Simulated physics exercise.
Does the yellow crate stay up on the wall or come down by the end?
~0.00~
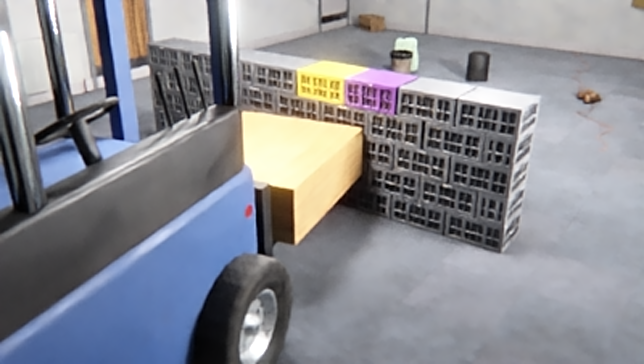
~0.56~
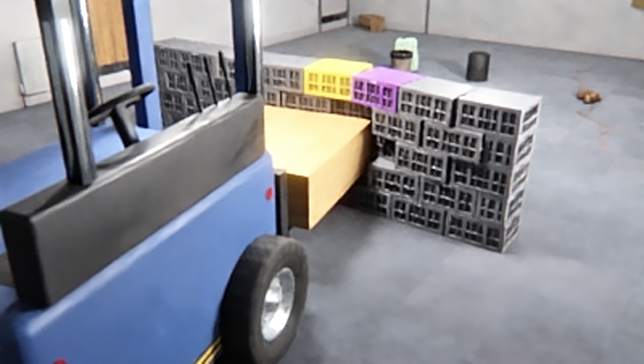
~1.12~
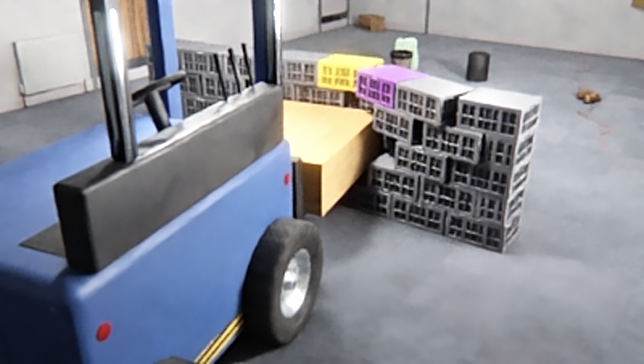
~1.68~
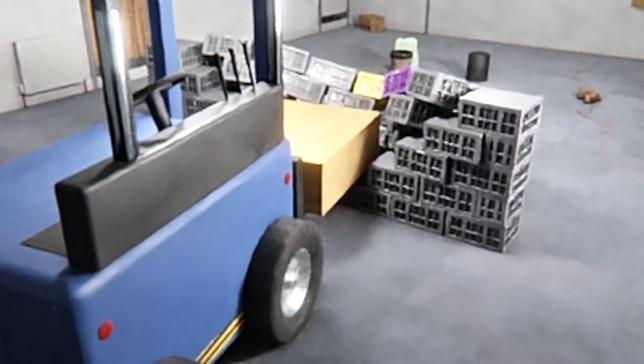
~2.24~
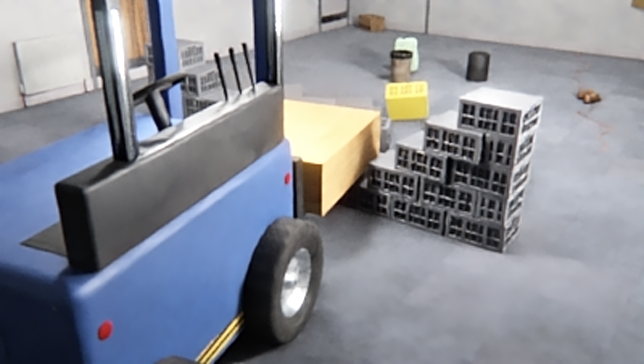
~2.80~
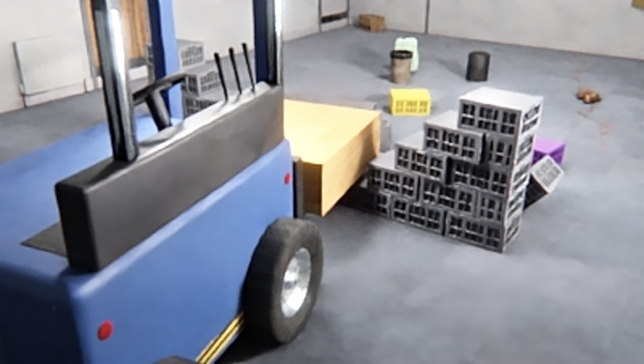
The yellow crate comes down, ending up on the floor behind what is left of the wall.
